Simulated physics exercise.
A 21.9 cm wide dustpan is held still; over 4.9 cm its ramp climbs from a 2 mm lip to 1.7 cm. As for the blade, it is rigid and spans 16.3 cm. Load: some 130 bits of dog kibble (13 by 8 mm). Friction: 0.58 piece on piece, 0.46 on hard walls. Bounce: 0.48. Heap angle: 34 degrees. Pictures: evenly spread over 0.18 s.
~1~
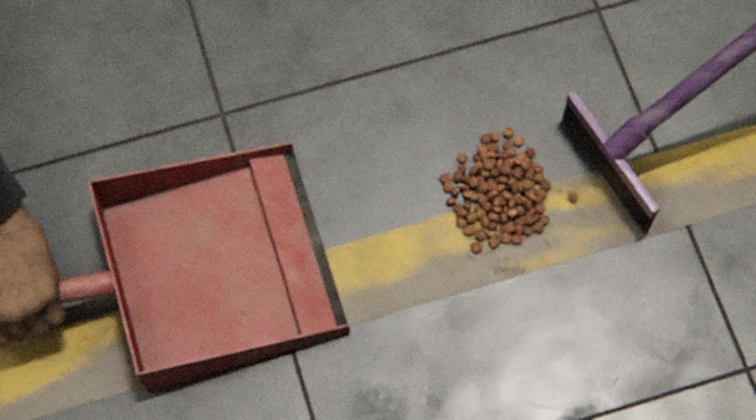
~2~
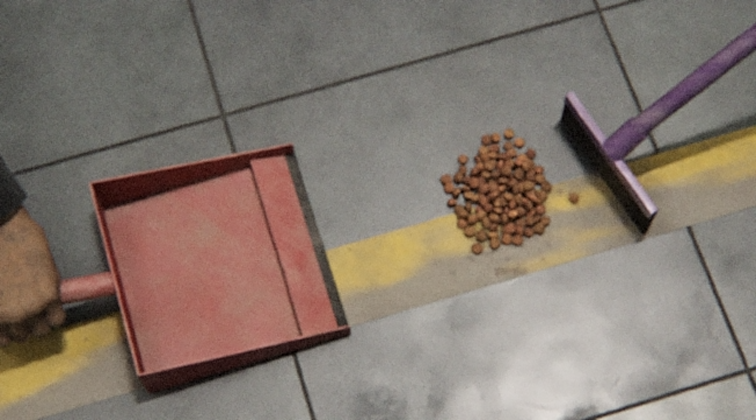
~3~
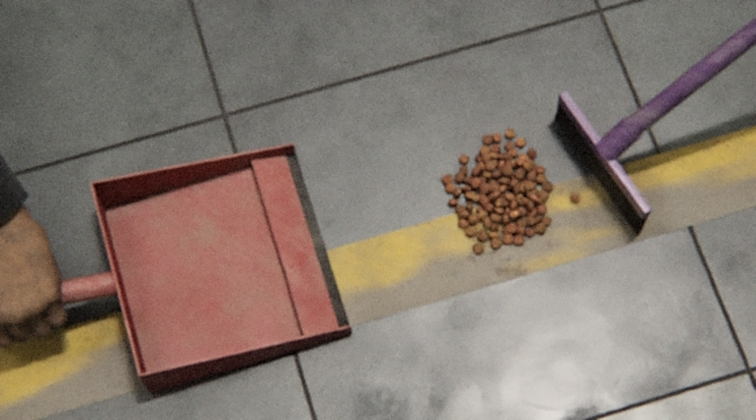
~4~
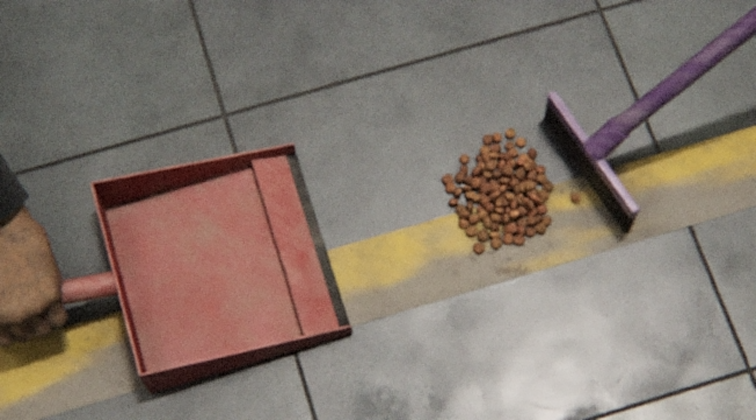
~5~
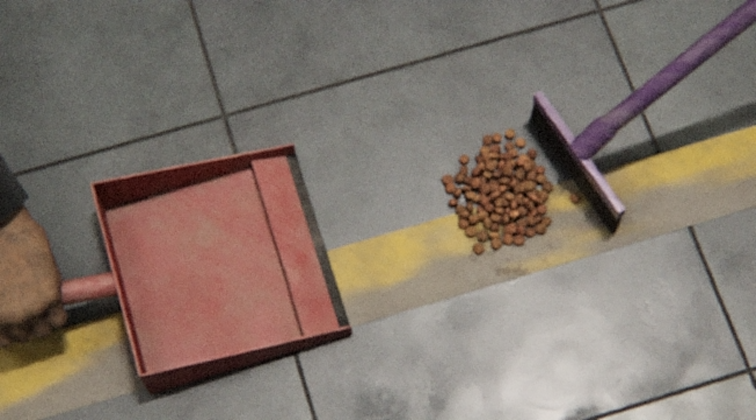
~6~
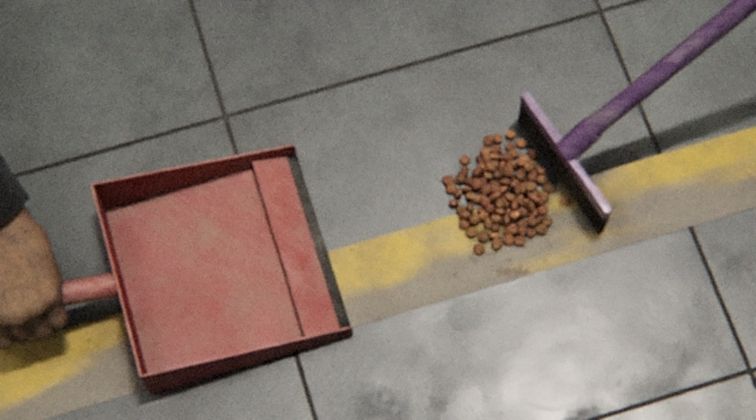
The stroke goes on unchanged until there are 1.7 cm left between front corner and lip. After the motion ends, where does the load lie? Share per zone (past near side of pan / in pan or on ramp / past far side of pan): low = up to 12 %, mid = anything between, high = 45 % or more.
Near side - low, pan - low, far side - low.
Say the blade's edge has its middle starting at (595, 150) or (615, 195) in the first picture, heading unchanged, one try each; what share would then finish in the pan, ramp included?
I'd put it near 0 per cent for the first and near 10 per cent for the second.
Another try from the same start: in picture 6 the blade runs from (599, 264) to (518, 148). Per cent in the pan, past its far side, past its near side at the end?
You'd see pan at 5, far at 0 and near at 35.
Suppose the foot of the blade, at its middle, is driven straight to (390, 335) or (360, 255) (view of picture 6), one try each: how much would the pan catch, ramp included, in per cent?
I'd expect around 10 percent, then around 20 percent.
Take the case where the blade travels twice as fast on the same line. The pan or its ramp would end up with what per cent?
Share: Close to 10 %.
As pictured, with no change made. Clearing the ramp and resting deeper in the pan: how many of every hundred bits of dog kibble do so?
Around 0 percent.
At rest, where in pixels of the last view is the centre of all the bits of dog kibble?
(353, 231) or so.
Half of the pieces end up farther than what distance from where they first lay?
That distance is close to 18 cm.
Then, 0.30 s after the last picture, middle of the blade 16 cm from the lip; 0 % over the lip, far side 0 %, near side 0 %.
Then, 0.49 s after the last picture, middle of the blade 8 cm from the lip; 0 % over the lip, far side 0 %, near side 0 %.
Then, 0.81 s after the last picture, middle of the blade 4 cm from the lip; 5 % over the lip, far side 5 %, near side 0 %.
In the end, near side 0 %, pan 5 %, far side 5 %, in front of the lip or behind the blade 90 %.
